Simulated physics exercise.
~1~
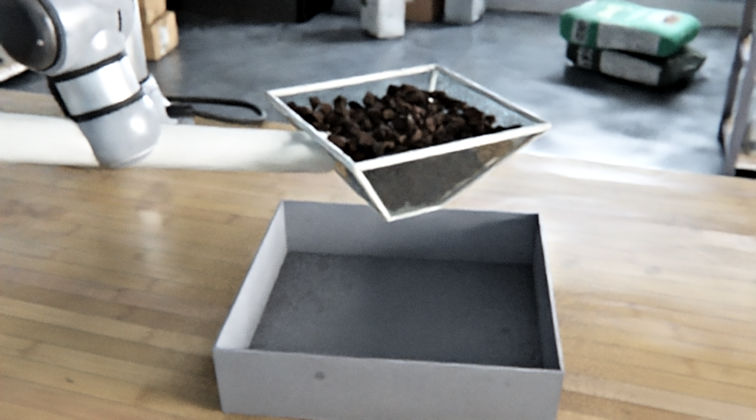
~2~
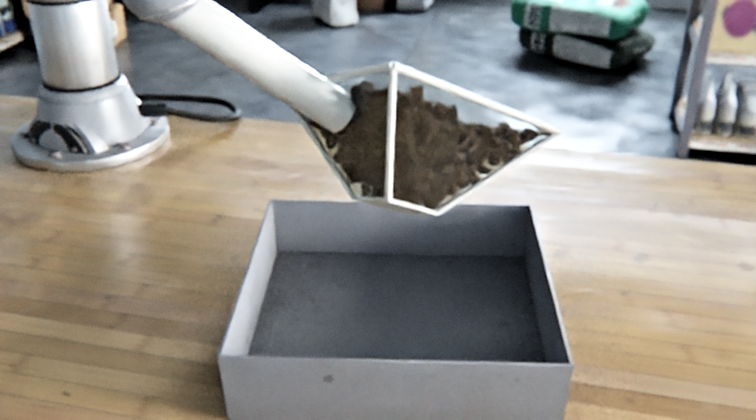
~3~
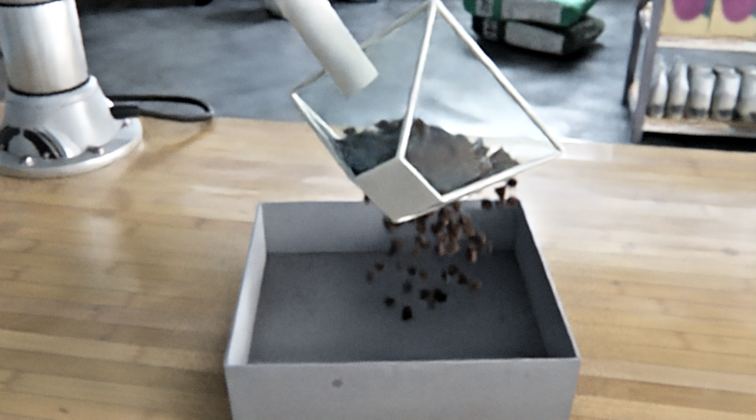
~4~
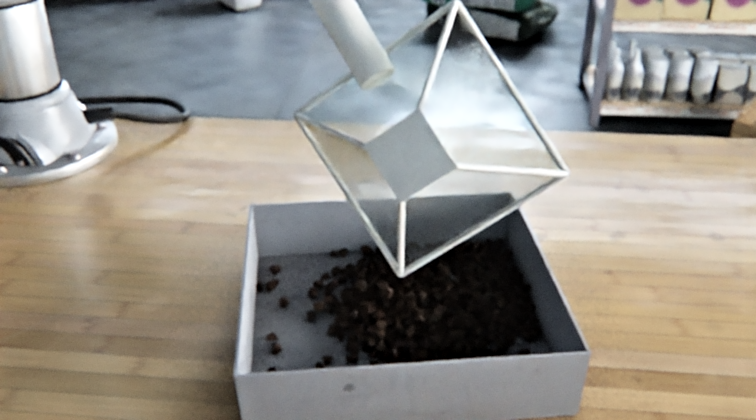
A clear scoop on a robot arm tips and empties its dark crumbs into a tray.
